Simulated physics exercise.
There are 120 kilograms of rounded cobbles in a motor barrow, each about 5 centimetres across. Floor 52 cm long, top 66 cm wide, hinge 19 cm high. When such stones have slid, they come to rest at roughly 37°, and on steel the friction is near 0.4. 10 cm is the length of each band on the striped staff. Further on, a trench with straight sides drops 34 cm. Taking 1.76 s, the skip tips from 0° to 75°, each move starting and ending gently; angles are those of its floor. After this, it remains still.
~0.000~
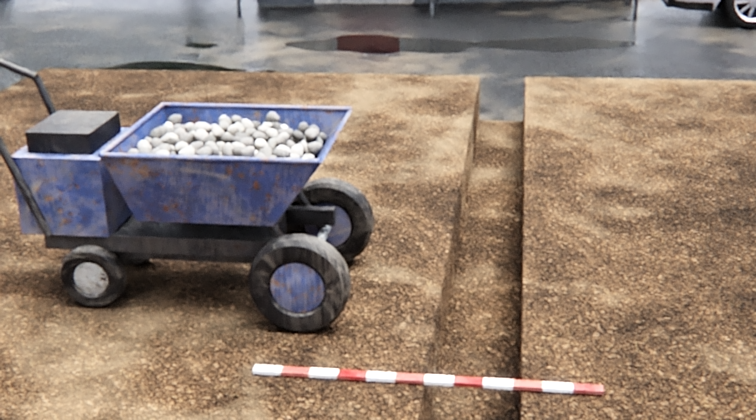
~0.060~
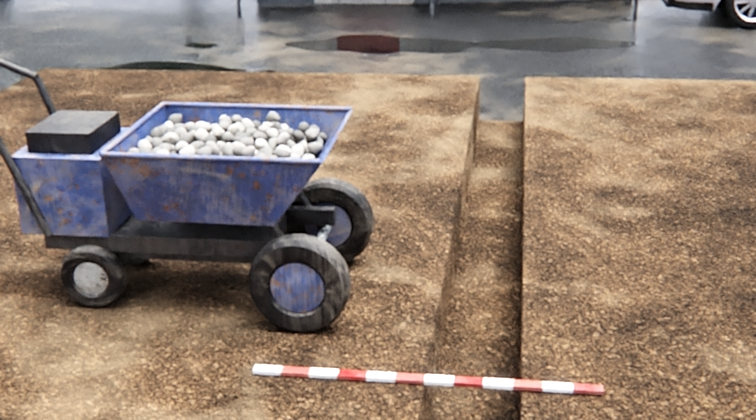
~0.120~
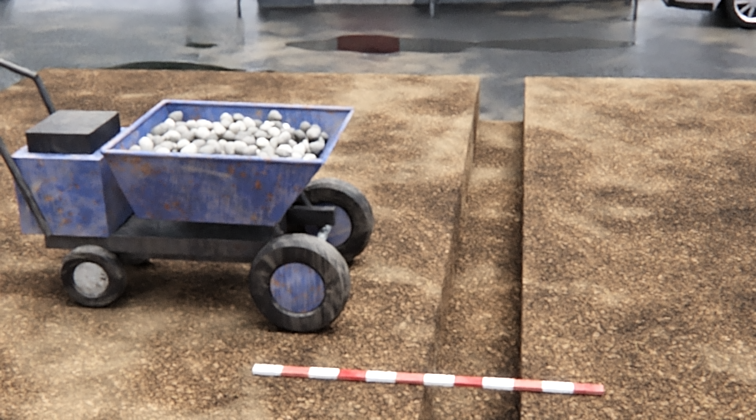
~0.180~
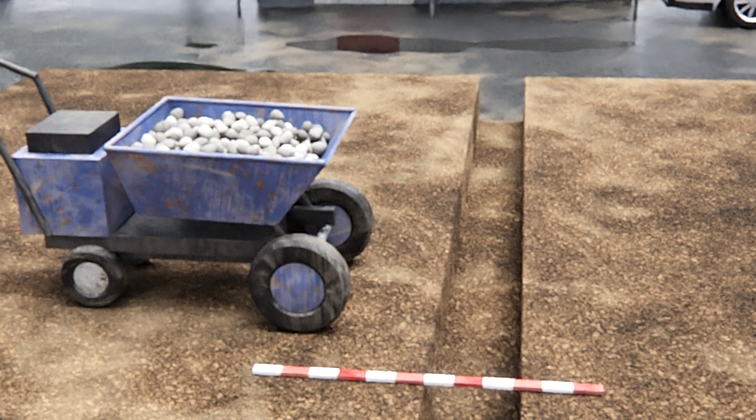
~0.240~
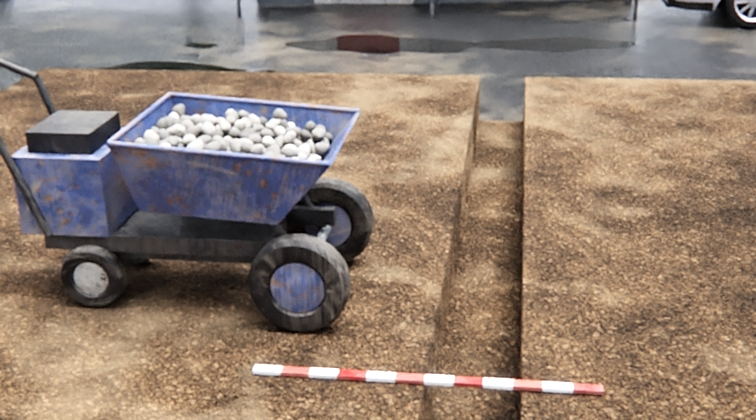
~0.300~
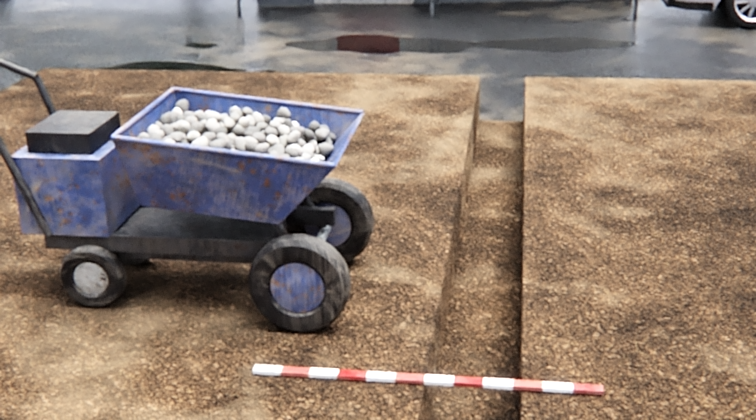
The blue skip of a small cart, loaded with pale rounded stones, tilted slightly, its left end rising as the wheels stayed still beside a trench and a red-and-white striped pole.
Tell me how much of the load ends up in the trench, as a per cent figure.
Some 93 per cent ends up in the trench.
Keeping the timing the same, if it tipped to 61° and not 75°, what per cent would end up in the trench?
Trench share: Approx. 70%.
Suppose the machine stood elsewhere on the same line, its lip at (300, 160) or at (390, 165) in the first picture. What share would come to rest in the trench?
The first gives about 100 percent and the second about 30 percent.
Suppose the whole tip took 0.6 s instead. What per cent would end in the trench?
With that timing, about 60 per cent.
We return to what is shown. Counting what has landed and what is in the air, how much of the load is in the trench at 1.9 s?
By that moment, roughly 60 per cent of the load.
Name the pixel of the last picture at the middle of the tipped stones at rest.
Roughly at pixel (487, 354).
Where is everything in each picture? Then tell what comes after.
The first frame shows lip at (320, 162), floor tilted 0°, highest stones at (240, 132).
The second frame shows lip at (321, 162), floor tilted 0°, highest stones at (228, 131); the stones move at 0.1 m/s on average.
The third frame shows lip at (323, 163), floor tilted 1°, highest stones at (223, 131); the stones move at 0.1 m/s on average.
The fourth frame shows lip at (325, 163), floor tilted 2°, highest stones at (209, 127); the stones move at 0.2 m/s on average.
In the fifth frame, the skip is at 4°, its lip at (329, 165); the top of the load is at (206, 124); the stones move at 0.3 m/s on average.
The sixth frame shows lip at (334, 166), floor tilted 6°, highest stones at (203, 120); the stones move at 0.3 m/s on average.
After 1.3 s the floor is at 63°; 99 % in the skip, 1 % in the trench; the foremost stones are at (450, 225).
After 1.9 s the floor is at 75°; 37 % in the skip, 59 % in the trench, 4 % past the trench; the foremost stones are at (586, 291).
After 2.2 s the floor is at 75°; 12 % in the skip, 80 % in the trench, 7 % past the trench; the foremost stones are at (640, 295).
After 4.2 s the floor is at 75°; 0 % in the skip, 93 % in the trench, 7 % past the trench; the foremost stones are at (653, 296).
